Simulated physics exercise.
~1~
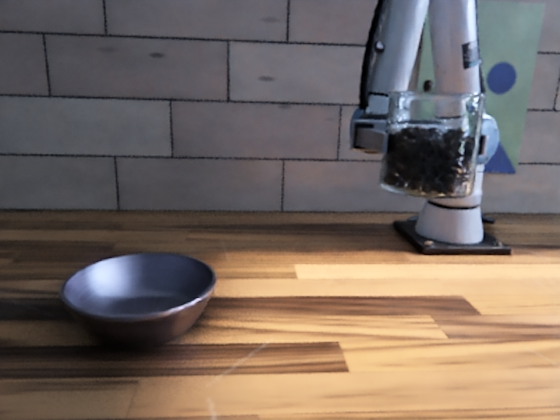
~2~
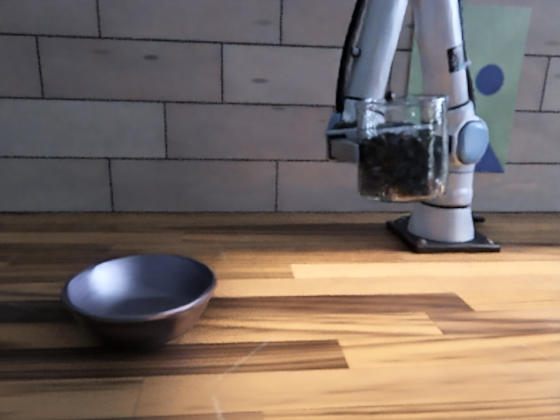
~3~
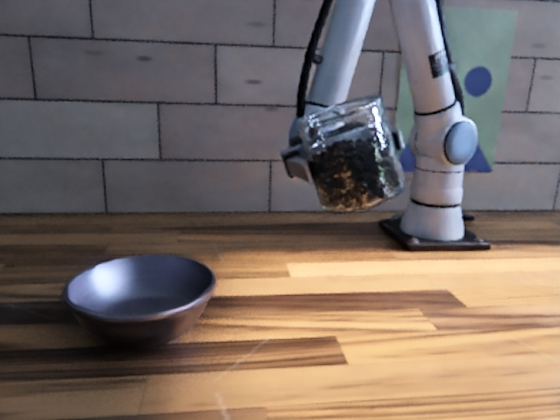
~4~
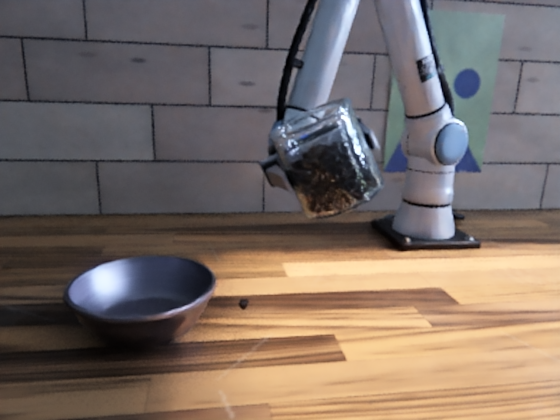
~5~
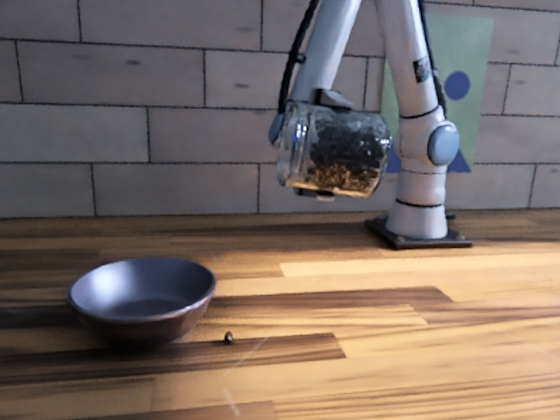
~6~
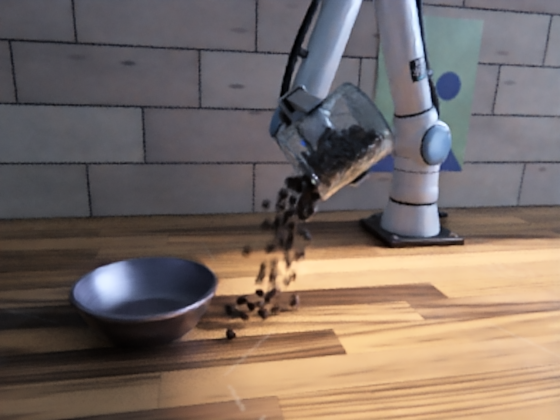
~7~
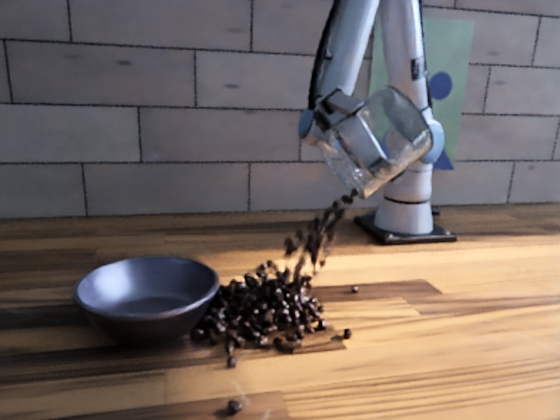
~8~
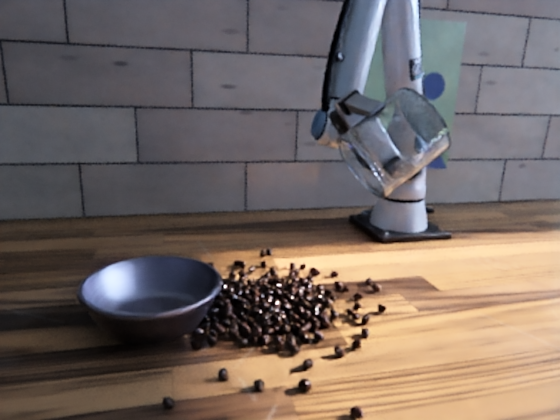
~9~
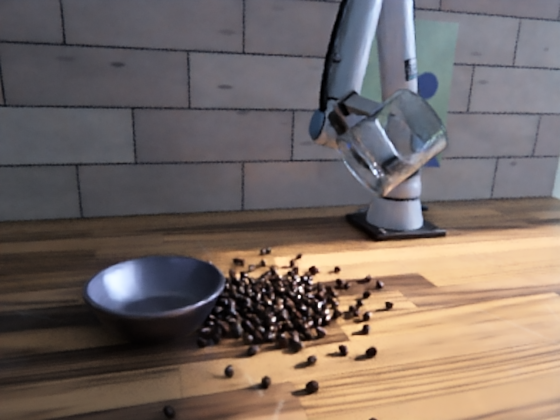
A grey robot arm holds a clear glass tumbler of dark beans above a striped wooden counter, seen from the front against a grey brick-patterned wall, with a dark bowl at left and a green panel behind the arm. The arm carries the tumbler left and tips it toward the bowl, and a stray bean drops onto the wood. As the tumbler tilts further, the beans pour out short of the bowl. The arm draws back to the right while they keep falling, and it stops with the glass empty and upturned, the beans heaped and scattered beside the bowl.
